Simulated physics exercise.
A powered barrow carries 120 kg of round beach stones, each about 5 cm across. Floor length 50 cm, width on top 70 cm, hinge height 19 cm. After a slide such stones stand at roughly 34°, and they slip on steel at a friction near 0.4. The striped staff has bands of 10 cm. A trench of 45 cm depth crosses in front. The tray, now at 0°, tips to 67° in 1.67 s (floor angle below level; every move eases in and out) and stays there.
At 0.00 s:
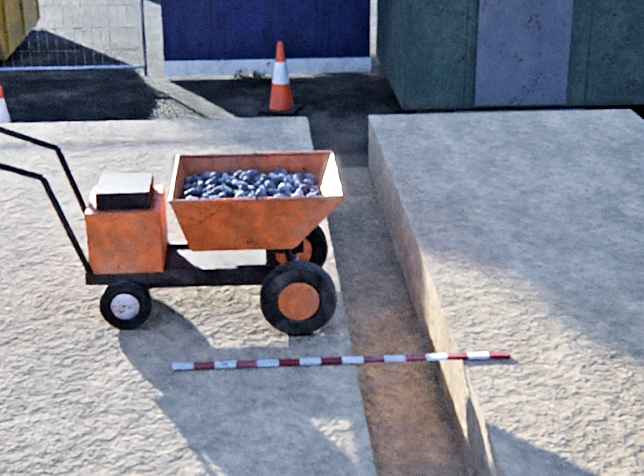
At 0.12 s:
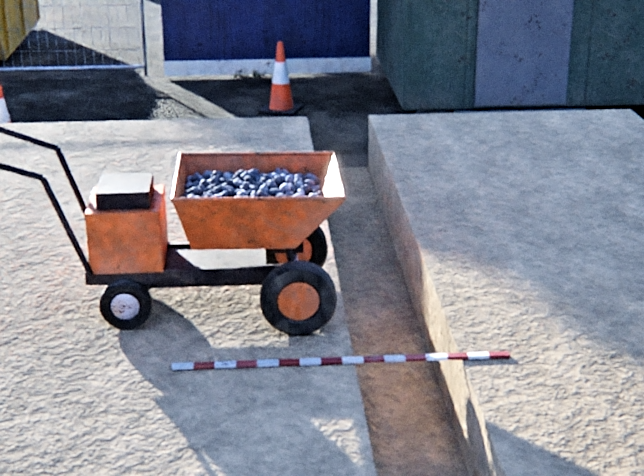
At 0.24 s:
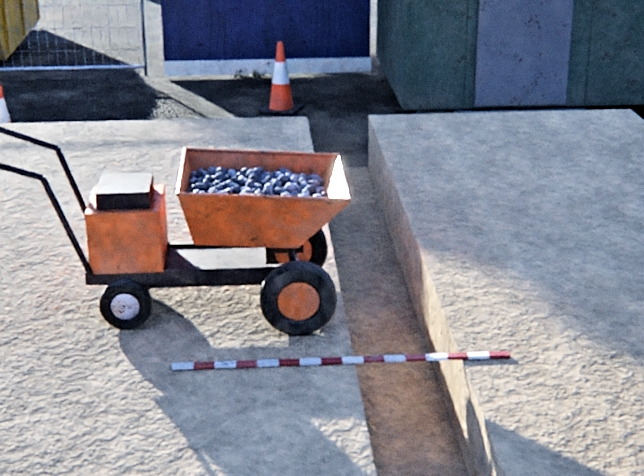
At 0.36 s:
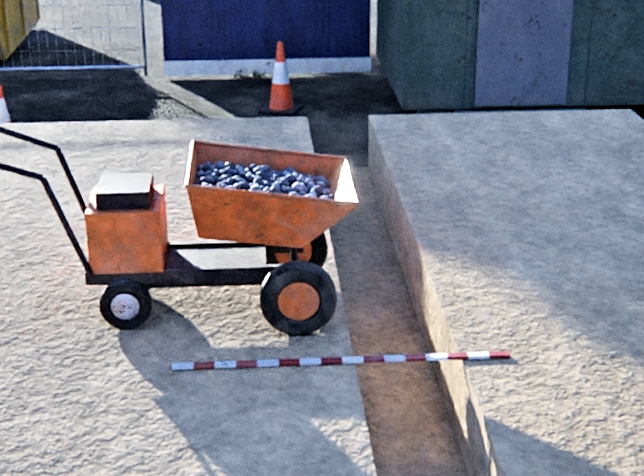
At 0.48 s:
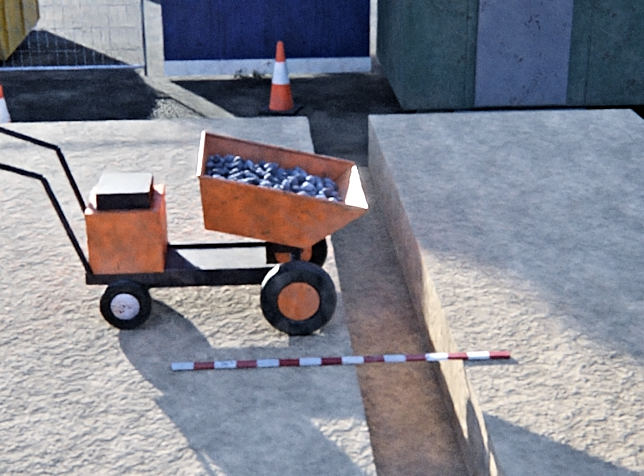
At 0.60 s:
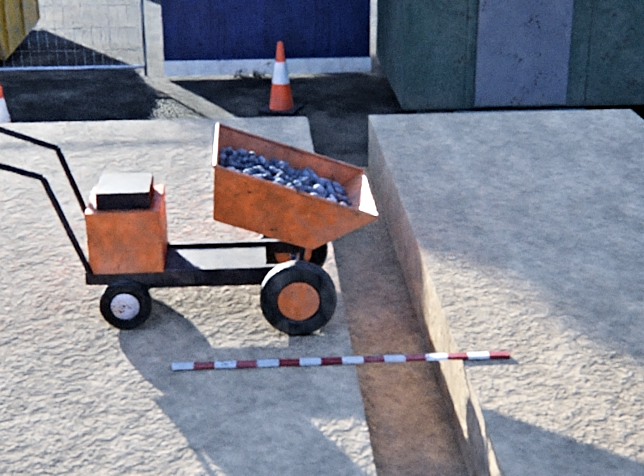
We see an orange powered barrow loaded with round, dark stones beside a trench, a striped staff lying in front; its tray gradually tilts forward to the right, the rear rising while the wheels stay still.
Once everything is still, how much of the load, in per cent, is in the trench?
About 57 per cent.
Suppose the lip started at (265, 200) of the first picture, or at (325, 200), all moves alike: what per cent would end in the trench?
About 100 and 85 per cent.
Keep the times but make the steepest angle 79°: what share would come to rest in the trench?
In that case some 65 per cent.
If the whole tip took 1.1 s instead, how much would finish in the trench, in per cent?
Then about 50 per cent.
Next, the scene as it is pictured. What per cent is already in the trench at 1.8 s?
Some 25 per cent.
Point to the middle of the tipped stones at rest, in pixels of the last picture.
Their middle is at about (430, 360).
After 1.2 s the floor is at 56°; 100 % in the tray; the foremost stones are at (410, 241).
After 1.8 s the floor is at 67°; 42 % in the tray, 25 % in the trench, 33 % past the trench; the foremost stones are at (531, 292).
After 2.1 s the floor is at 67°; 15 % in the tray, 41 % in the trench, 44 % past the trench; the foremost stones are at (590, 287).
After 4.1 s the floor is at 67°; 0 % in the tray, 57 % in the trench, 43 % past the trench; the foremost stones are at (614, 281).
